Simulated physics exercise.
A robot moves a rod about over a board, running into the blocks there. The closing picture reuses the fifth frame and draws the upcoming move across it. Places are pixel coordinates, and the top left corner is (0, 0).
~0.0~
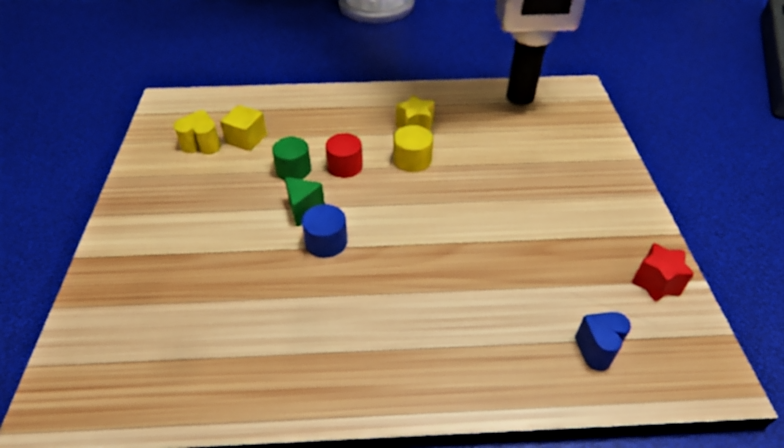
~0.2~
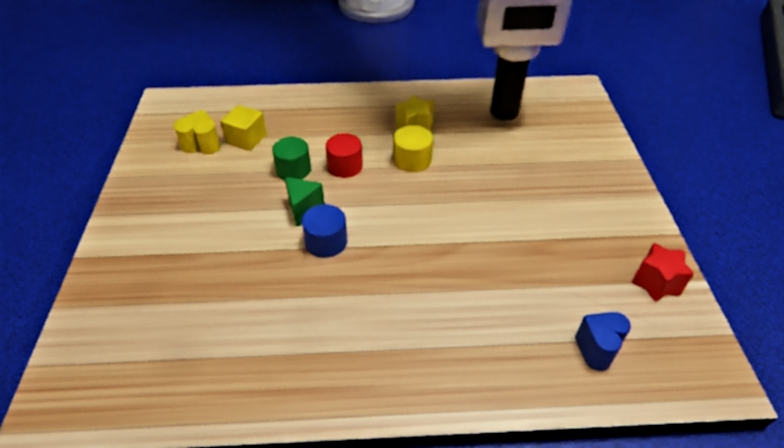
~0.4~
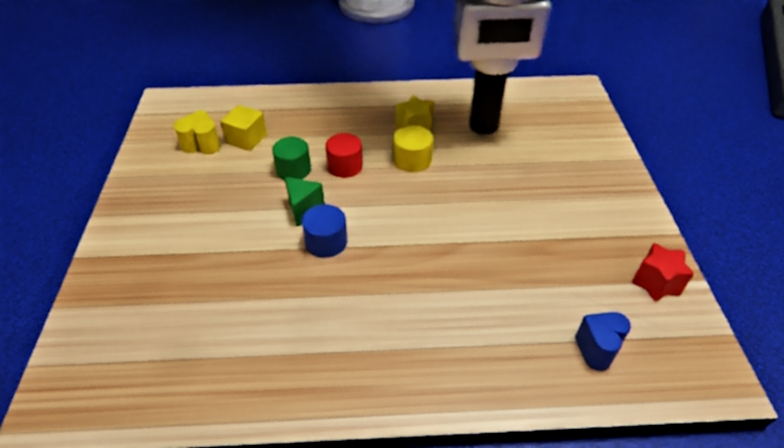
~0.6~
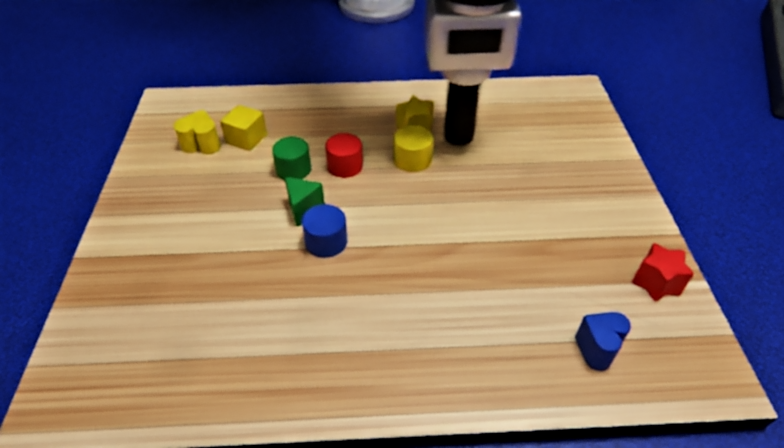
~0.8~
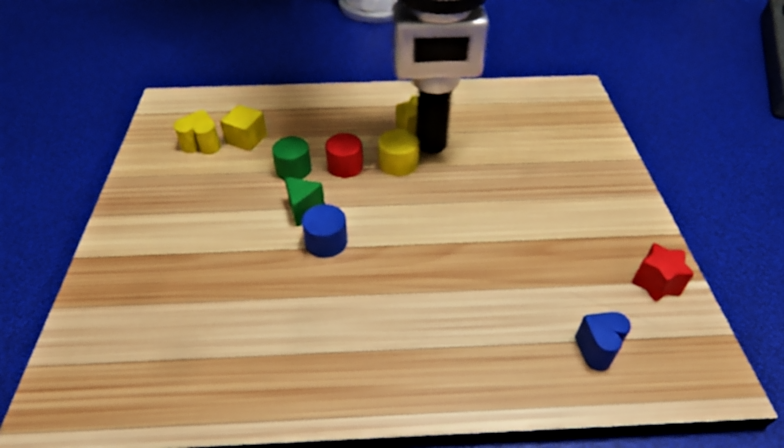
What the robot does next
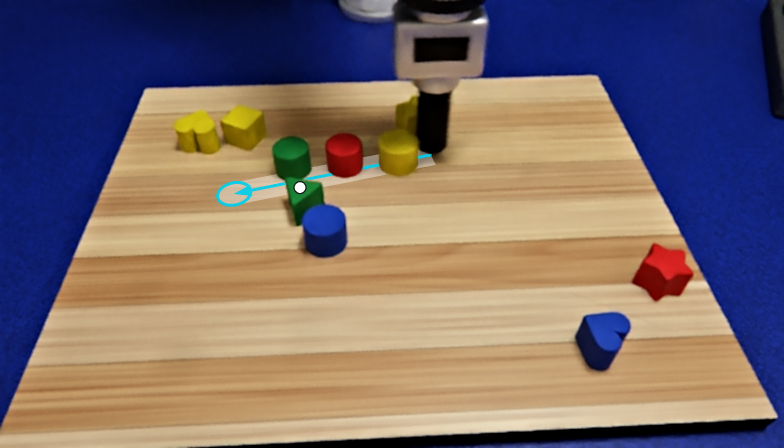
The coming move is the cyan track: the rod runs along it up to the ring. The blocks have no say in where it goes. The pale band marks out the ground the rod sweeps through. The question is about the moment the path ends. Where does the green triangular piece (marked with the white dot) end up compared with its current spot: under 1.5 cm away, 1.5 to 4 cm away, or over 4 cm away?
Between 1.5 and 4 cm.
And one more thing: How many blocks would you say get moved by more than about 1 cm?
Three or more shift.
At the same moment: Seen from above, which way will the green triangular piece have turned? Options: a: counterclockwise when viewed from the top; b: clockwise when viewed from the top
I'll go with b - clockwise when viewed from the top.
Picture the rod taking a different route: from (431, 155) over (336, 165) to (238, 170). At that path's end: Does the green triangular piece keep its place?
Yes, that is how it ends up.
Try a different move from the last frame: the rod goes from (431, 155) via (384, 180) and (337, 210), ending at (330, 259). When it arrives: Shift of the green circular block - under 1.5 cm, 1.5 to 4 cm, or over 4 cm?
It slides somewhere between 1.5 and 4 cm.
Drawn move, from (431, 155) to (234, 194); the dot is on the green triangular piece.
The first path, step by step. One third of the way, rod at (367, 157); green circular block at (270, 144); red circular block at (304, 151); yellow circular block at (339, 162).
Two thirds of the way, rod at (299, 170); green circular block at (255, 139); green triangular piece at (286, 206), turned 25° clockwise; red circular block at (261, 163); yellow circular block at (305, 182).
At the end, rod at (231, 183); green circular block at (255, 139); green triangular piece at (286, 206), turned 25° clockwise; red circular block at (191, 173); yellow circular block at (305, 182).
